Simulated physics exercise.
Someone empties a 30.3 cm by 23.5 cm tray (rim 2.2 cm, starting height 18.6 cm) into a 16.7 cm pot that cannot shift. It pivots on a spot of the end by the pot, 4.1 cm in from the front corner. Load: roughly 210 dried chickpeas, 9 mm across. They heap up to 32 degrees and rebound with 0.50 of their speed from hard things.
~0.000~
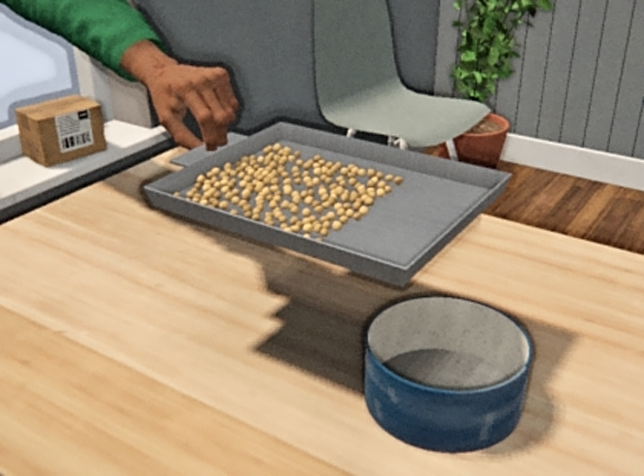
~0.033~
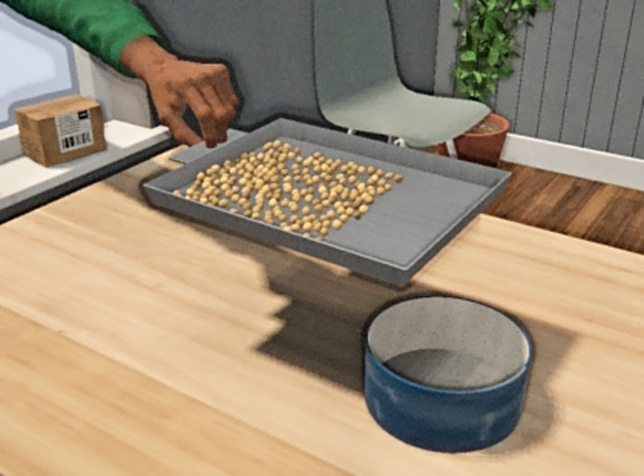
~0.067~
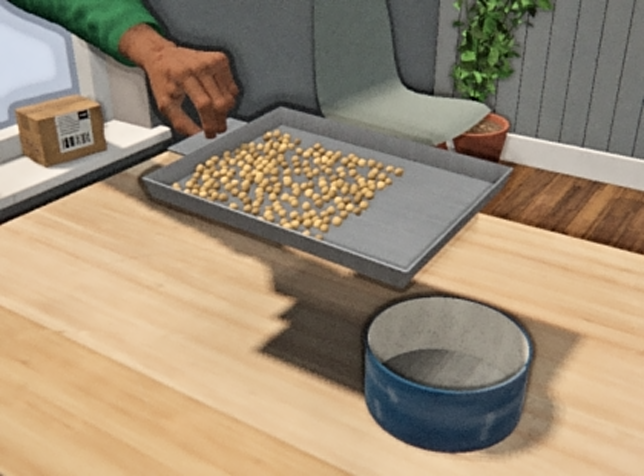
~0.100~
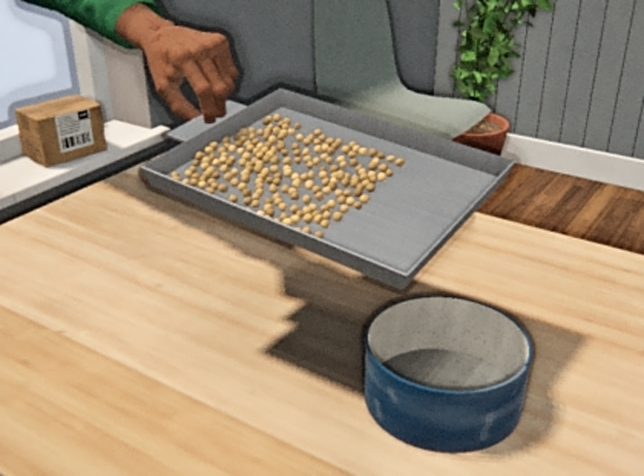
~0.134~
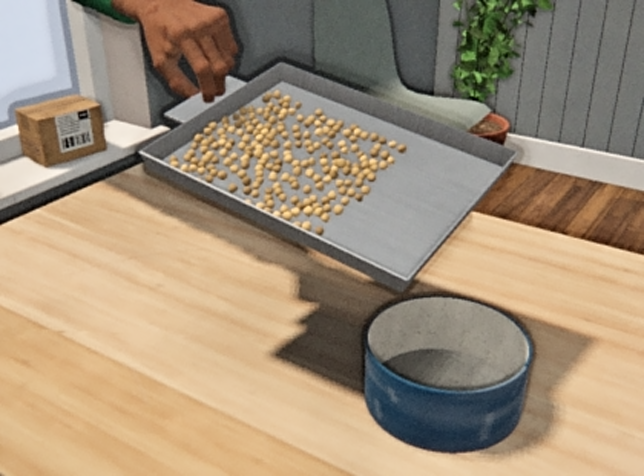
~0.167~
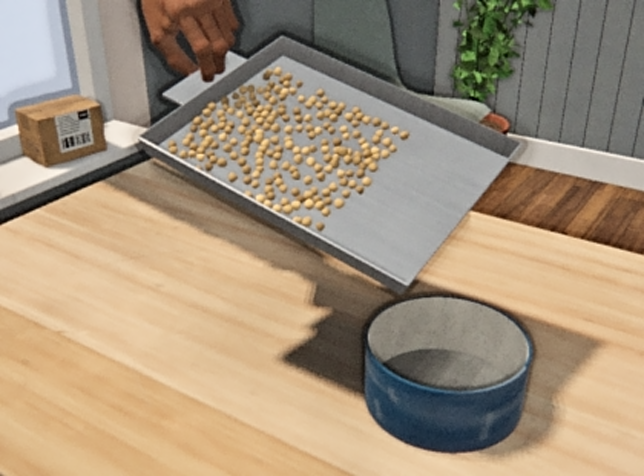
A grey tray of dried chickpeas tilting steadily down toward the right above a blue pot, a hand at its raised left end.
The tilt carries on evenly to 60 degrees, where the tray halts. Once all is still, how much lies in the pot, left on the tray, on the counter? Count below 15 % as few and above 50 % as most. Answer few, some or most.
In the pot: Few; left on the tray: Some; on the counter: Most.
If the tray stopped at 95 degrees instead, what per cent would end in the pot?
It would be near 0 per cent.
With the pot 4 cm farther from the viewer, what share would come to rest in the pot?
In that case some 0 per cent.
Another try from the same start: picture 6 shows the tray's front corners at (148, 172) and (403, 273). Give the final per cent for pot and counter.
Pot 0, counter 15.
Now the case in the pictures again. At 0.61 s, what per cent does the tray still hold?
About 75 per cent.
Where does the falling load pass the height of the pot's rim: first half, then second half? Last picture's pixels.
At about (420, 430), then at (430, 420).
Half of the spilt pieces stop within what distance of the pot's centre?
About 20 cm.
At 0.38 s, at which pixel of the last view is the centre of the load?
Near (305, 109).
After 0.30 s, tilt 43 degrees; the tray holds 100 %, the pot 0 %.
After 0.38 s, tilt 56 degrees; the tray holds 100 %, the pot 0 %.
Then, at 0.61 s, tilt 60 degrees; the tray holds 75 %, the pot 0 %.
At rest (1.8 s), pot 0 %, tray 40 %, counter 60 %.
